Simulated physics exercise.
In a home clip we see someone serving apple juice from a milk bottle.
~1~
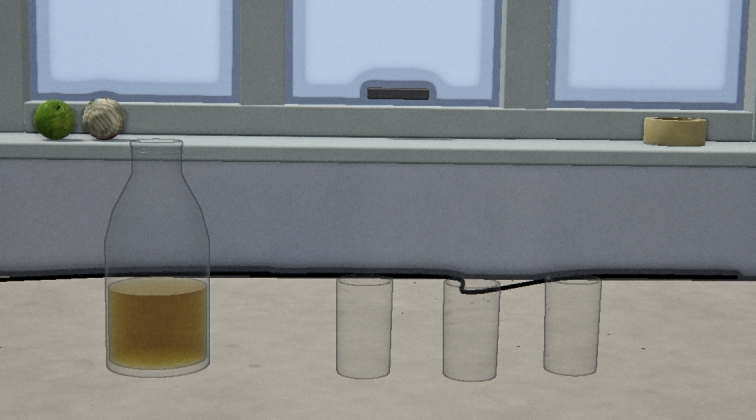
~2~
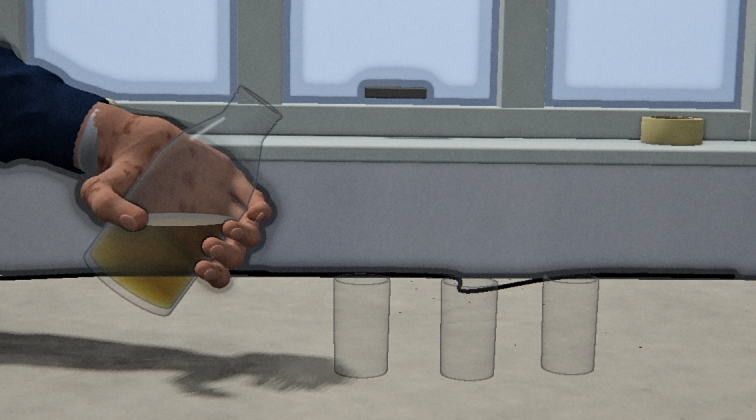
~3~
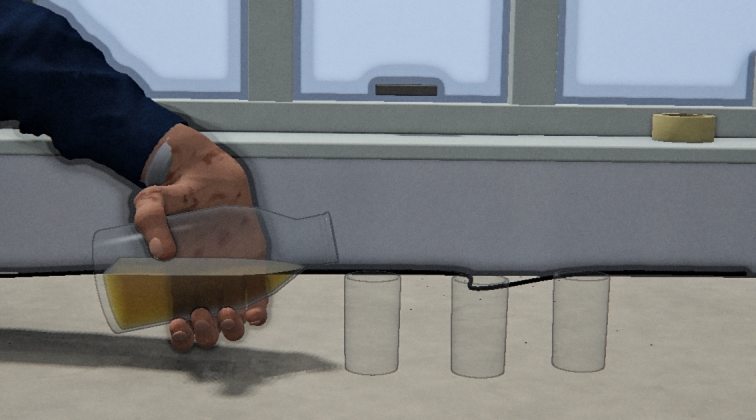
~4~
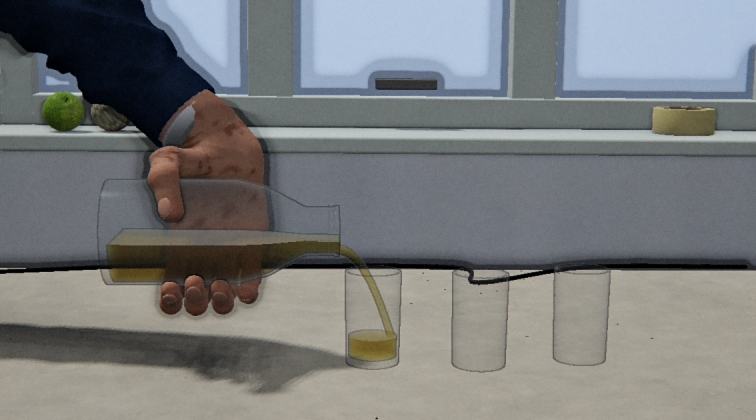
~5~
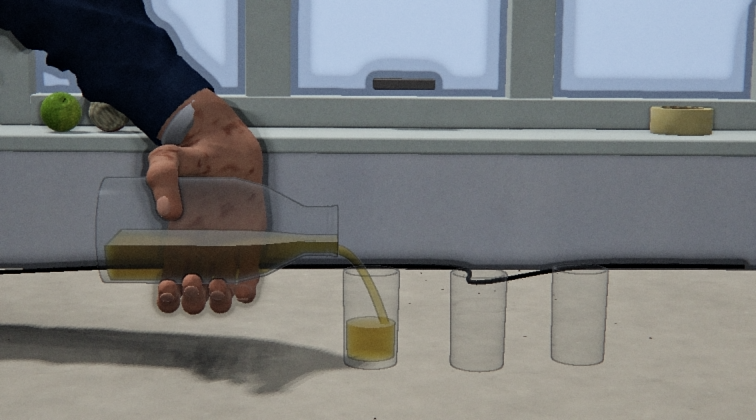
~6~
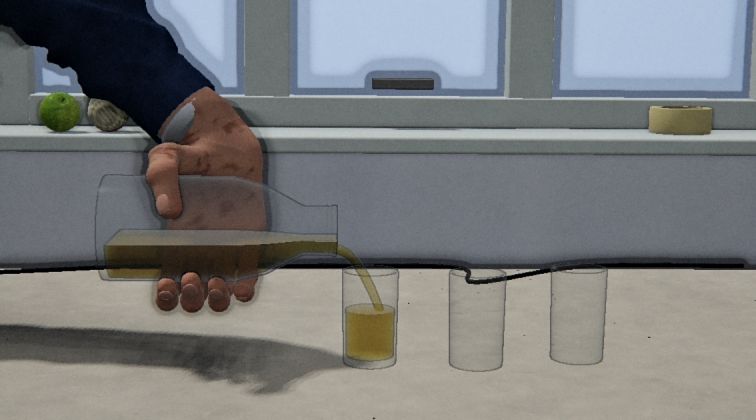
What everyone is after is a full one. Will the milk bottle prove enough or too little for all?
It is enough.
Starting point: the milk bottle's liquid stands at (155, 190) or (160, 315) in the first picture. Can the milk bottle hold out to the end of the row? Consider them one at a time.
Note: Ok / deficit.
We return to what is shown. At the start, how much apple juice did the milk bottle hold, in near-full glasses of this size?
Roughly 4.0.
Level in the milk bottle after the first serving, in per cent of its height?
Level: Near 25 per cent.
A moment on, the first is about three quarters full.
Further on, the first is done and the milk bottle has about three quarters of its load.
When it is over, all three are full and about a quarter of the apple juice is over.
